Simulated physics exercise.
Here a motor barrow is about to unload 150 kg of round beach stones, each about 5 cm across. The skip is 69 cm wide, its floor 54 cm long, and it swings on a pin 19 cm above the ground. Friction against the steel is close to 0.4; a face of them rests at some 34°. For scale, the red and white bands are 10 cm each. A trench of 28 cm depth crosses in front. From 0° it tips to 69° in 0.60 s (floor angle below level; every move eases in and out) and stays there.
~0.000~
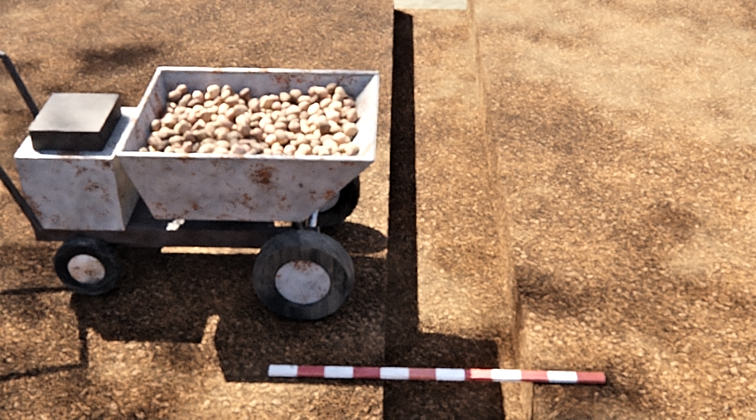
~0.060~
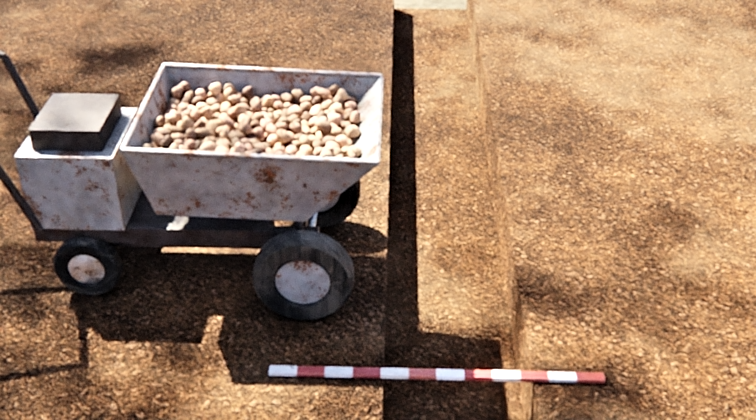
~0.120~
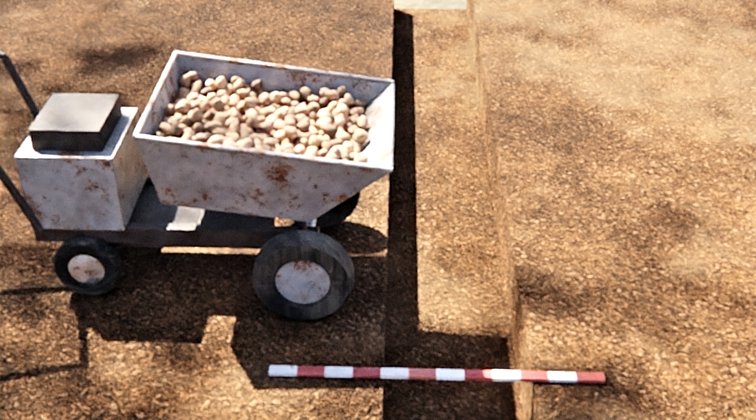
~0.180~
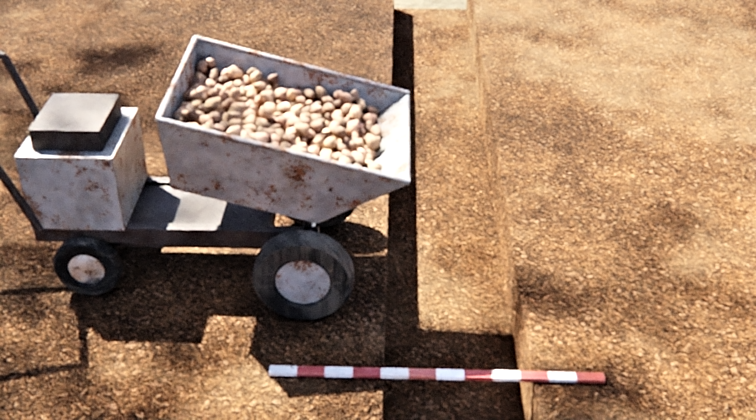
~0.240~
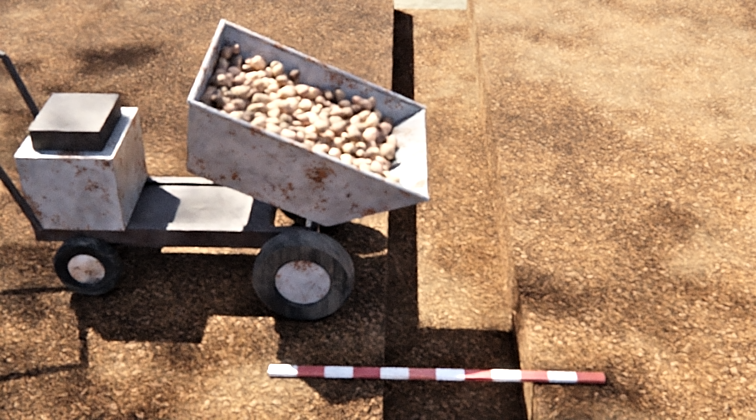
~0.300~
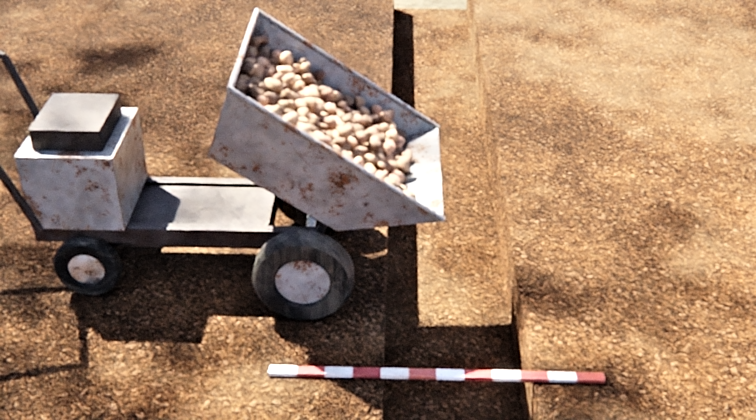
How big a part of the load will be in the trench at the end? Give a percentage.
Close to 62 in a hundred.
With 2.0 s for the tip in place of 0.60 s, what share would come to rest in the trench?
Then about 80 per cent.
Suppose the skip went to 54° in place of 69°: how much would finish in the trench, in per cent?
It would be near 50 per cent.
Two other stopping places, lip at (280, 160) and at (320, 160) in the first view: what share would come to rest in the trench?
First some 100, then 95 per cent.
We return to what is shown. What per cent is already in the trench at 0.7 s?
About 20 per cent by then.
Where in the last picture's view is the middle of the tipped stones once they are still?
Around (500, 305).
After 0.4 s the floor is at 58°; 100 % in the skip; the foremost stones are at (445, 221).
After 0.7 s the floor is at 69°; 75 % in the skip, 22 % in the trench, 3 % past the trench; the foremost stones are at (539, 278).
After 1.0 s the floor is at 69°; 15 % in the skip, 47 % in the trench, 38 % past the trench; the foremost stones are at (723, 276).
After 3.0 s the floor is at 69°; 0 % in the skip, 62 % in the trench, 38 % past the trench; the foremost stones are past the picture's edge.
